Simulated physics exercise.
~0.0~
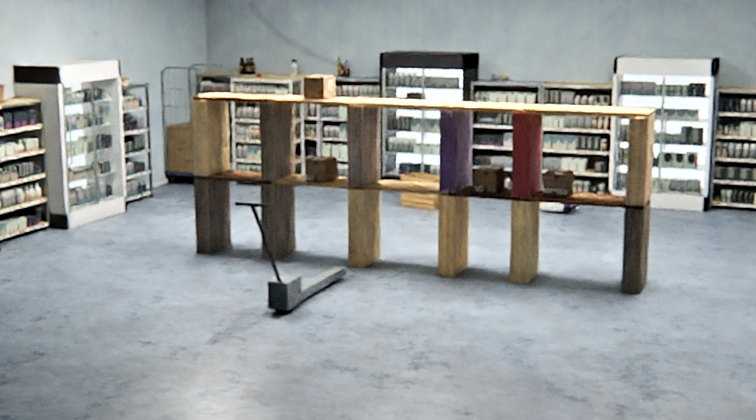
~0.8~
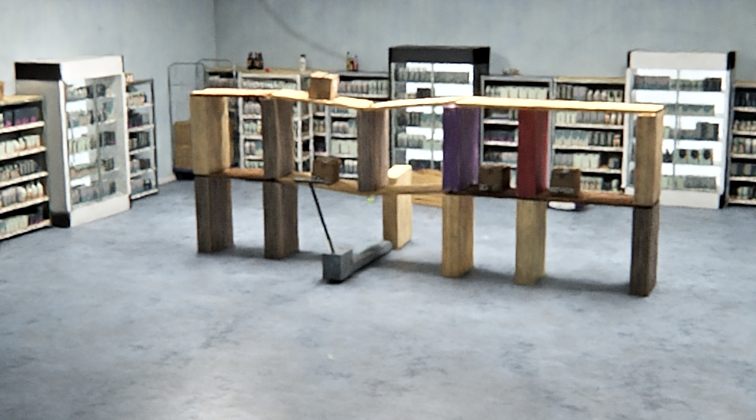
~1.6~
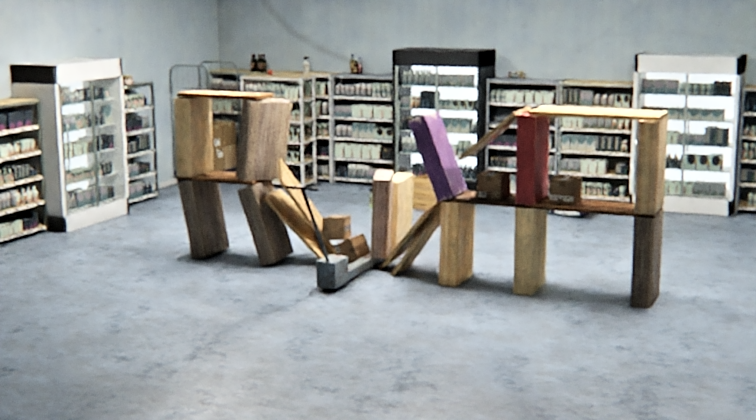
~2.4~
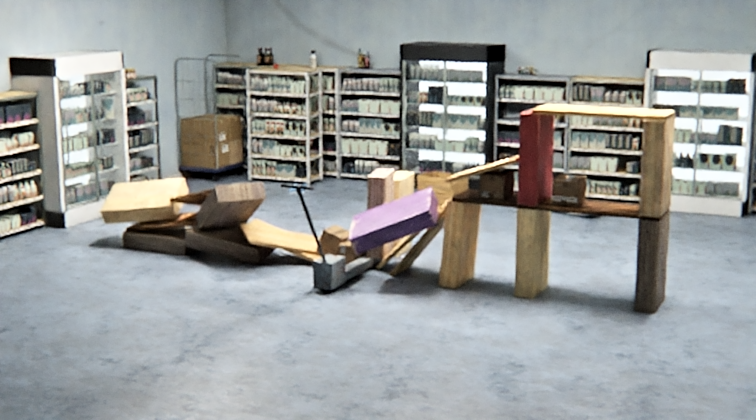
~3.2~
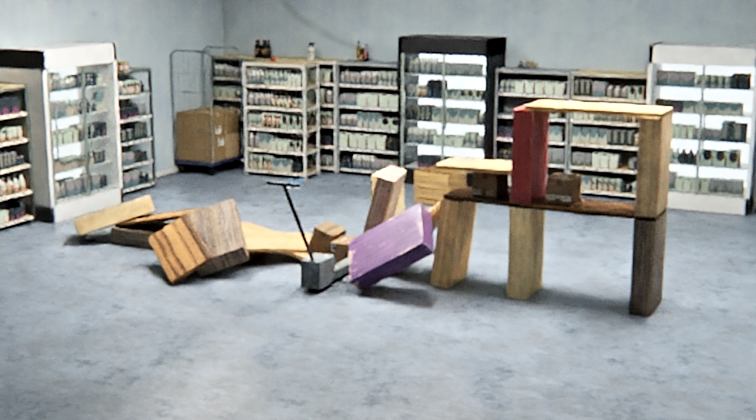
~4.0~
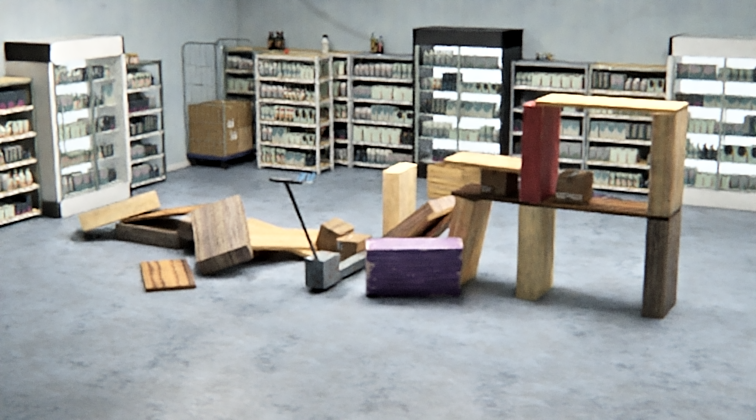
A low jack knocking out an upright of a two-tier timber shelf, its left side and purple upright collapsing, red one still standing.
